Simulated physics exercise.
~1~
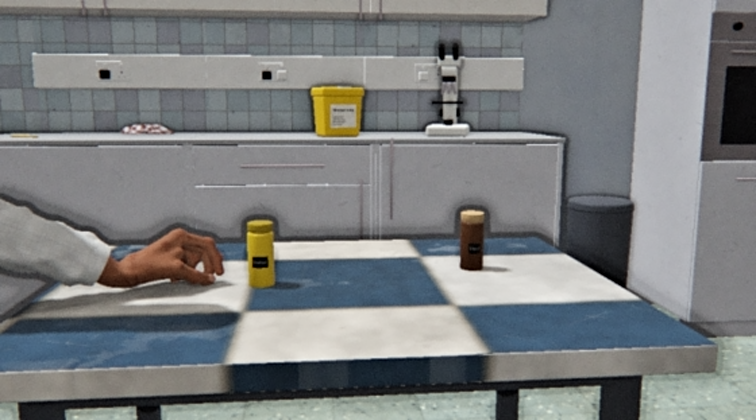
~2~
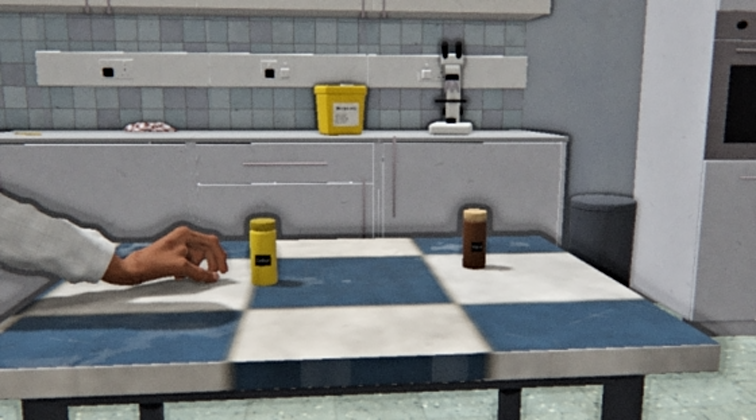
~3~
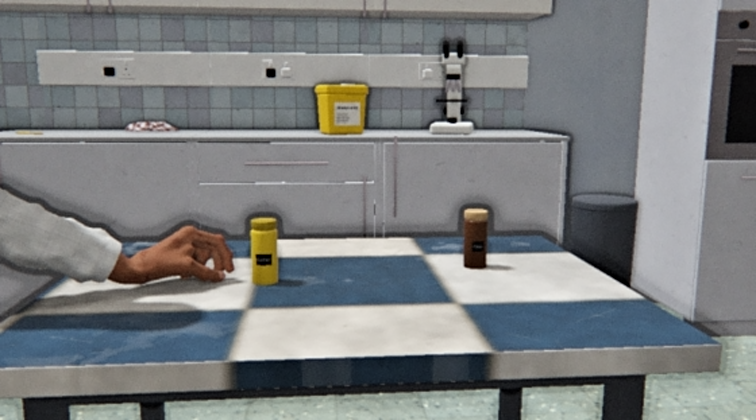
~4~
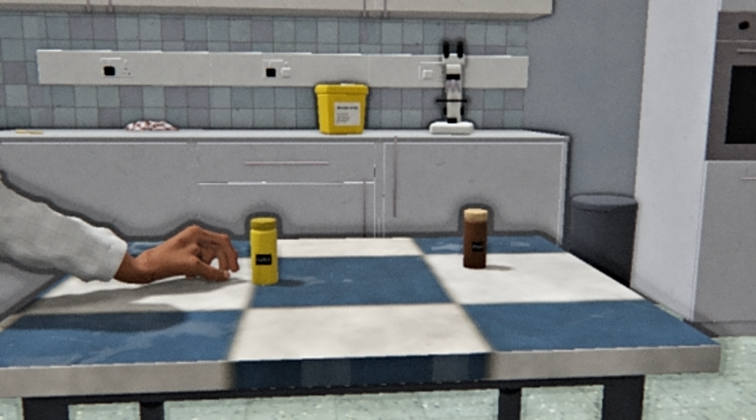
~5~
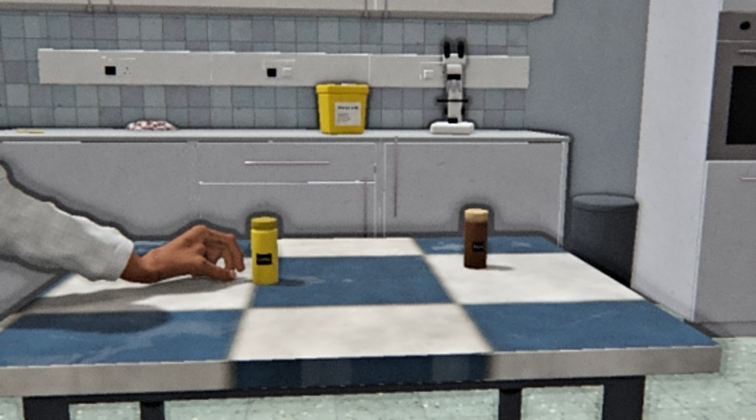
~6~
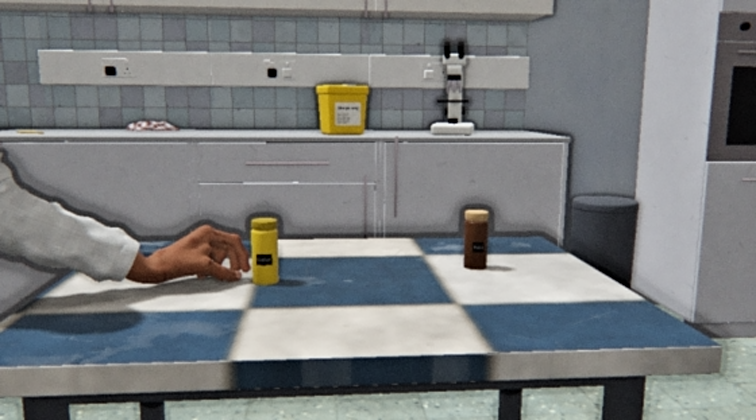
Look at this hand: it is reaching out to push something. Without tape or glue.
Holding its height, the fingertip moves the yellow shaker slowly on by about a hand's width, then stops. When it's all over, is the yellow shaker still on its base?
Yes, it is still standing.
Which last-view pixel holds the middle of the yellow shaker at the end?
End point in the final view: About (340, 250).
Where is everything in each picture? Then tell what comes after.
Yellow shaker (261, 254), in the first picture.
Yellow shaker (264, 252), in the second picture.
Yellow shaker (265, 251), in the third picture.
Yellow shaker (264, 251), in the fourth picture.
Yellow shaker (265, 251), in the fifth picture.
Yellow shaker (265, 251), in the sixth picture.
Then, 0.40 s on from there, yellow shaker shifted a little near (276, 251).
Then, 0.90 s on from there, yellow shaker shifted about its own width near (298, 251).
Then, 1.30 s on from there, yellow shaker shifted well along near (315, 251).
Then, 1.80 s on from there, yellow shaker shifted well along near (337, 250).
In the end, moved from the start, yellow shaker. At the end, from the last picture's camera, yellow shaker near (340, 250).
